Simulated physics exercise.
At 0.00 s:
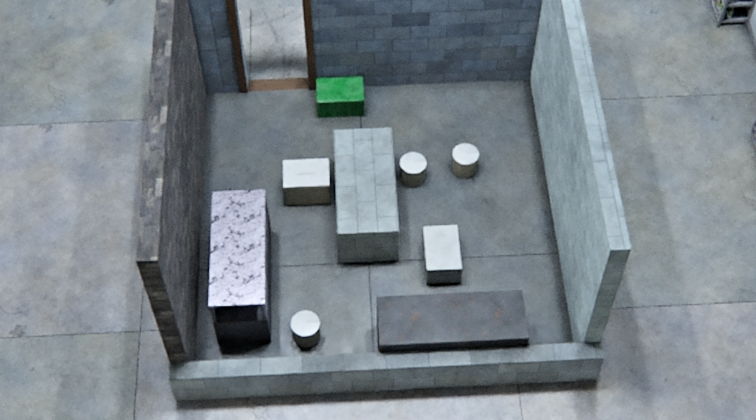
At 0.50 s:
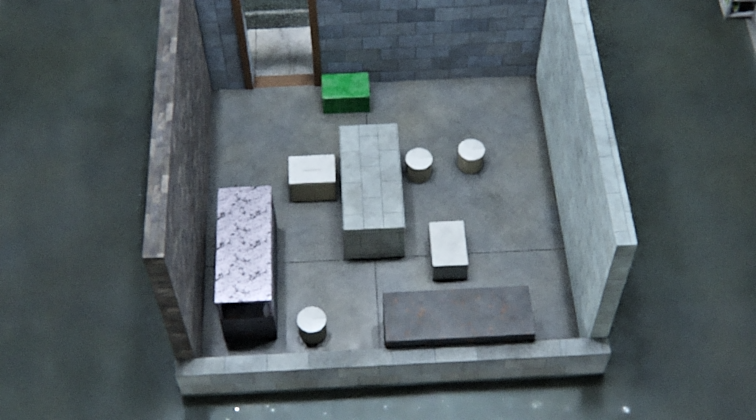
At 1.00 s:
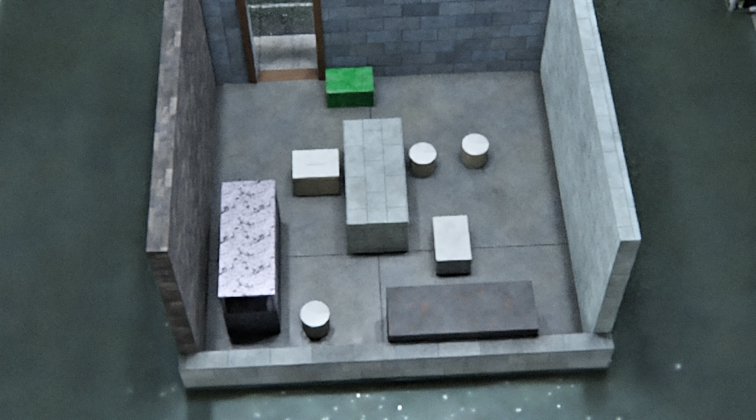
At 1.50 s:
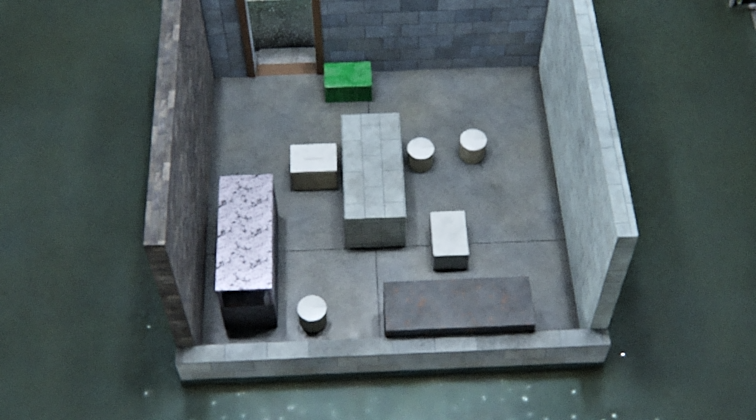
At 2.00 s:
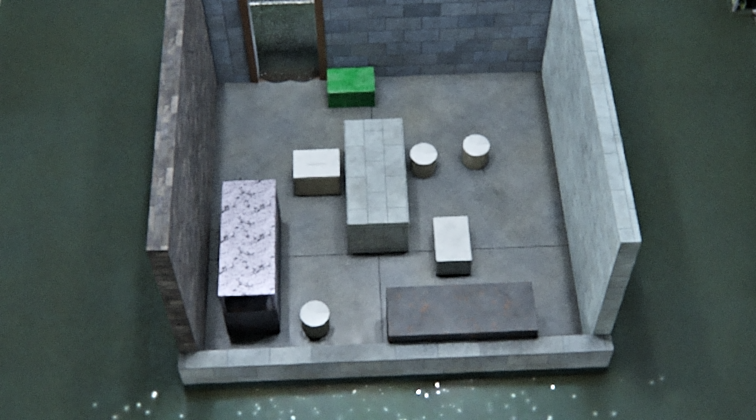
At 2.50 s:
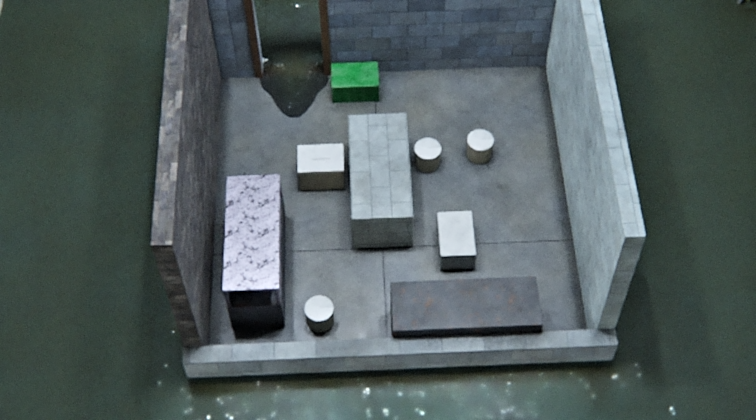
A corner store with grey block walls and a flat concrete floor is seen from high above, its doorway at the back left. A green crate sits by the doorway, with pale boxes and round white pails around a long grey block, a marbled counter at left and a dark slab in front. Dark water covers the ground outside, then slips through the doorway as the view shifts slightly and the objects stay put.
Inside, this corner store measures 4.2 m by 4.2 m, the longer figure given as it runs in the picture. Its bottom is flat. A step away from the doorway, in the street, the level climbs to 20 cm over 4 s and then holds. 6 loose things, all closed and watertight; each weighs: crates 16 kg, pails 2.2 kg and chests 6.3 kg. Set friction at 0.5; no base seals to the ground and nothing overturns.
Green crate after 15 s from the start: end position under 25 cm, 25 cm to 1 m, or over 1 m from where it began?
I expect it stays close to its starting spot.
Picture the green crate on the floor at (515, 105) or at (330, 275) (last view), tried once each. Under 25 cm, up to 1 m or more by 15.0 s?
I'd expect it to remain in place the first time and to get swept far off the second time.
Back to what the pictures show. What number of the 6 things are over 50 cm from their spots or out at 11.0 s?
By my tally, 2.
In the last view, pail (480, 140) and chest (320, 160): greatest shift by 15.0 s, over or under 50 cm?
Well, one by one it's not bigger, then bigger.
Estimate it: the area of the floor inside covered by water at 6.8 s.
I'd put it close to 8.5 m2.
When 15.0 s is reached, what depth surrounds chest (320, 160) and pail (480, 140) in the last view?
About 4 and 5 cm.
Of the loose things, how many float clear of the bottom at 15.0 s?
4.
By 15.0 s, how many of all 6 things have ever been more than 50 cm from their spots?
The total is 4.
After 3.5 s the green crate is near (355, 74), 0.0 m from its start, aground; 0 afloat.
After 6.8 s the green crate is near (355, 74), 0.0 m from its start, aground; 2 afloat.
After 11.0 s the green crate is near (355, 74), 0.0 m from its start, aground; 2 afloat.
After 15.0 s the green crate is near (364, 73), 0.1 m from its start, aground; 4 afloat.
